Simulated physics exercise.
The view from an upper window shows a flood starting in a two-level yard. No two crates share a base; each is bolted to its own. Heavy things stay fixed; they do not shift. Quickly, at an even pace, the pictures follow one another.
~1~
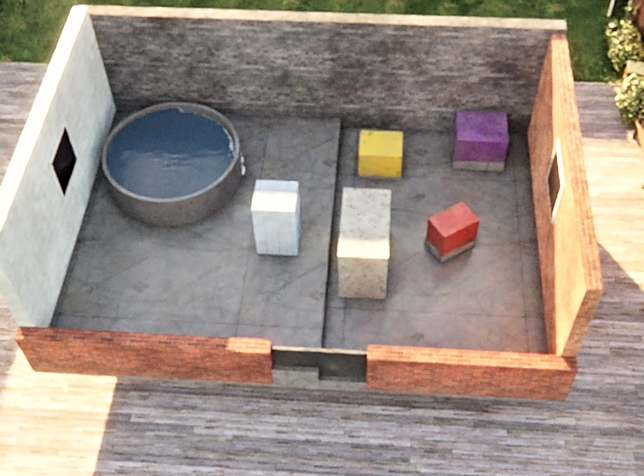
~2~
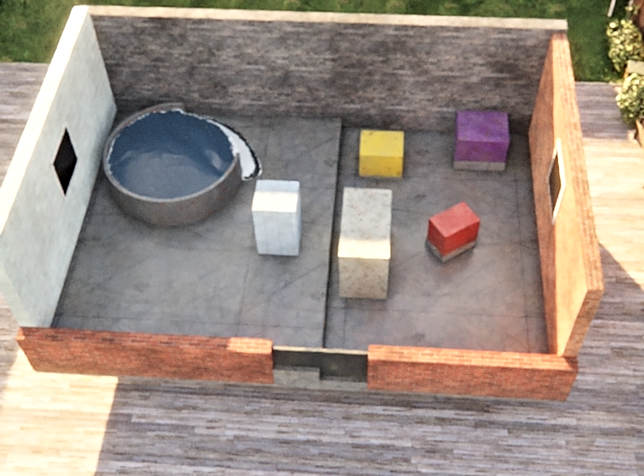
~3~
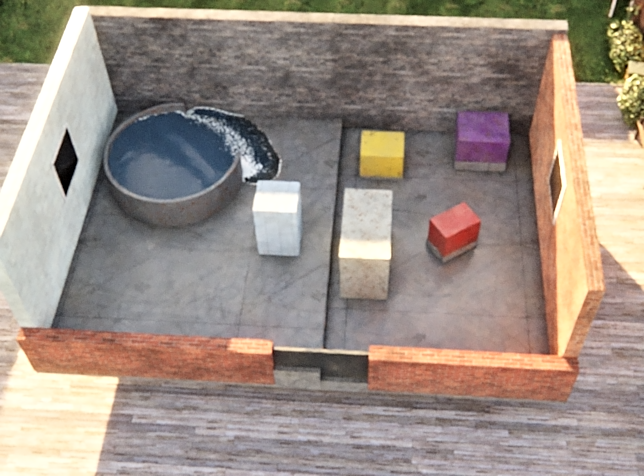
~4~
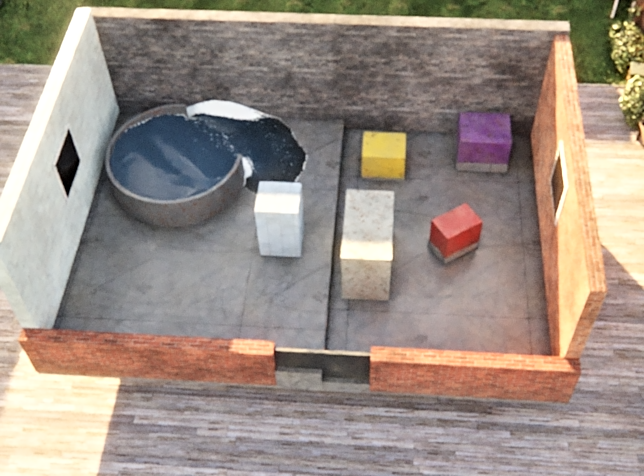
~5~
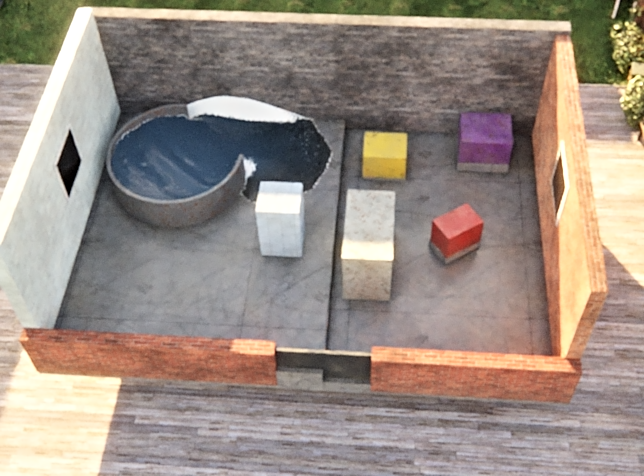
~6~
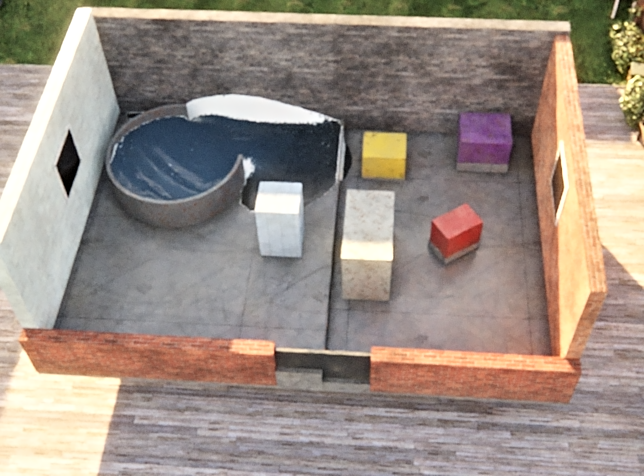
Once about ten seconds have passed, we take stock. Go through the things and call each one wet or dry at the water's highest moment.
Called one by one: The red crate is wet; the purple crate is wet; the yellow crate is wet.
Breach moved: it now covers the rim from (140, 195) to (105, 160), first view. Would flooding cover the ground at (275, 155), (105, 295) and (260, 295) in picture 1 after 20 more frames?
Going through them in turn: Still unsoaked, then reached by the flood, then reached by the flood.
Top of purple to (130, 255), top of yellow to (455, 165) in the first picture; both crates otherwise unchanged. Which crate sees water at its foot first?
It's the yellow crate.
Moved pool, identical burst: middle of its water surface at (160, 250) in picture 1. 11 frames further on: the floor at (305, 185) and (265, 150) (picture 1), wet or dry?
Taking the spots in order: Swamped, swamped.
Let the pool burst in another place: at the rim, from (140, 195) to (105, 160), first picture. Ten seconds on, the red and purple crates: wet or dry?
Note - red remains untouched, purple remains untouched.
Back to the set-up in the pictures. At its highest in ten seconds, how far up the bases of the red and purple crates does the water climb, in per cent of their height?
Roughly 160 per cent for the first, 140 per cent for the second.
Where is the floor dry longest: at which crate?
My guess: The red-painted one.
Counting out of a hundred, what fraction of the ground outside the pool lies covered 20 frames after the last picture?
About 50 per cent.
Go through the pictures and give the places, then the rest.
The round pool at (171, 153) is whole and still, in the first frame.
The front is at a hidden place, out from the gap on the round pool's far side, in the second frame.
Water pours out on the round pool's far side and has run to a hidden place, in the third frame.
Water pours out on the round pool's far side and has run to a hidden place, in the fourth frame.
The front is at (320, 171), out from the gap on the round pool's far side, in the fifth frame.
Water pours out on the round pool's far side and has run to (346, 162), in the sixth frame.
A moment on, water covers 20 % of the floor; the red crate not reached, the purple crate water round its plinth, the yellow crate water round its plinth.
Next, water covers 25 % of the floor; the red crate not reached, the purple crate water round its plinth, the yellow crate water round its plinth.
Then, water covers 50 % of the floor; the red crate water round its plinth, the purple crate water round its plinth, the yellow crate water round its plinth.
Later, water covers 70 % of the floor; the red crate water round its plinth, the purple crate water round its plinth, the yellow crate water round its plinth.
In the end, water covers 85 % of the floor; the red crate was topped, the purple crate was topped, the yellow crate was topped.
